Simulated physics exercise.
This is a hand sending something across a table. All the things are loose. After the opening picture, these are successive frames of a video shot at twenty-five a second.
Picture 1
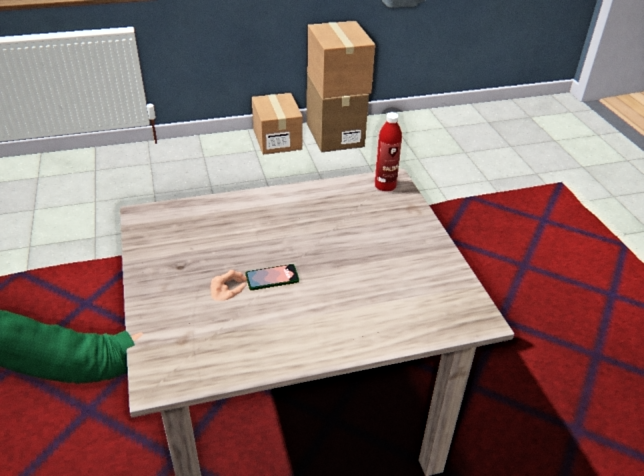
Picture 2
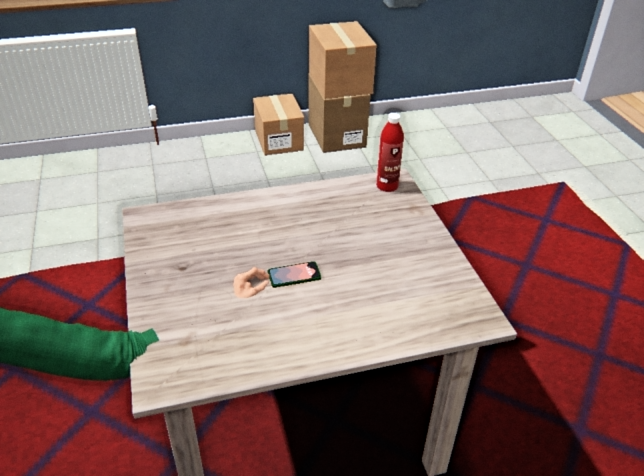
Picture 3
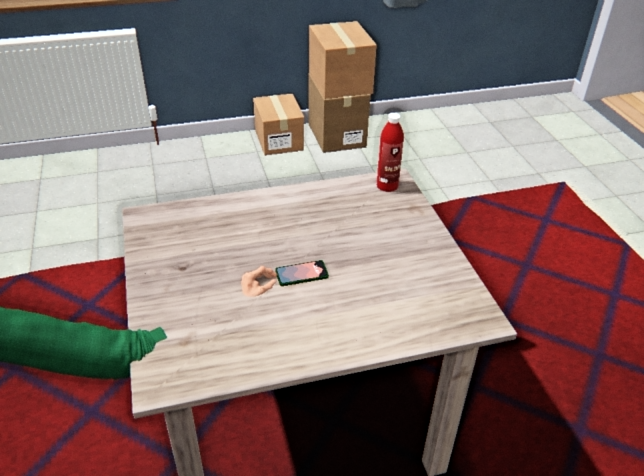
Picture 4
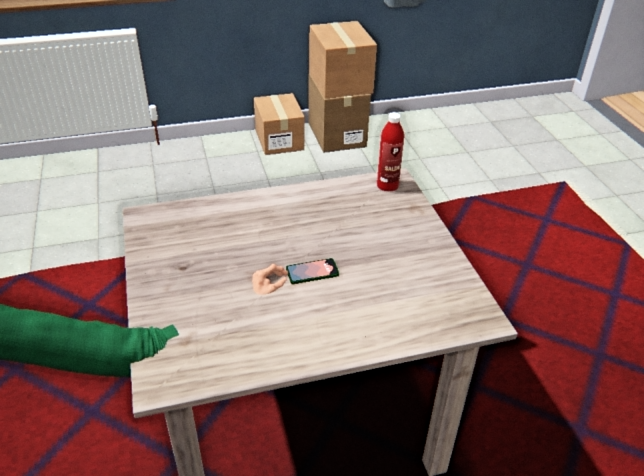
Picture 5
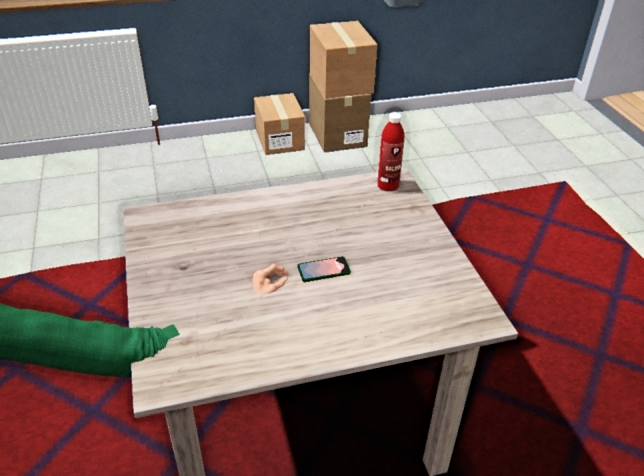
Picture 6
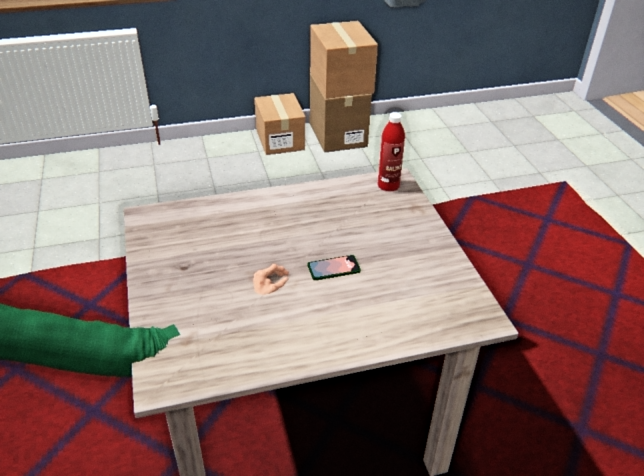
A green-sleeved arm reaches in from the left over a pale wooden table, seen from above in a room with red patterned carpet and light floor tiles. A phone lies by the hand near the middle, a red bottle stands at the far edge, and cardboard boxes sit behind. The hand pushes the phone rightward, then stays still while the phone slides slightly farther away.
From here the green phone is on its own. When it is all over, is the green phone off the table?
The green phone remains on top.
Then, 0.10 s past the last view, green phone displaced about its own width near (352, 264).
Then, 0.20 s past the last view, green phone displaced about its own width near (362, 263).
Finally, moved from the start, green phone. Final places as the last picture's camera would see them, green phone near (364, 262).
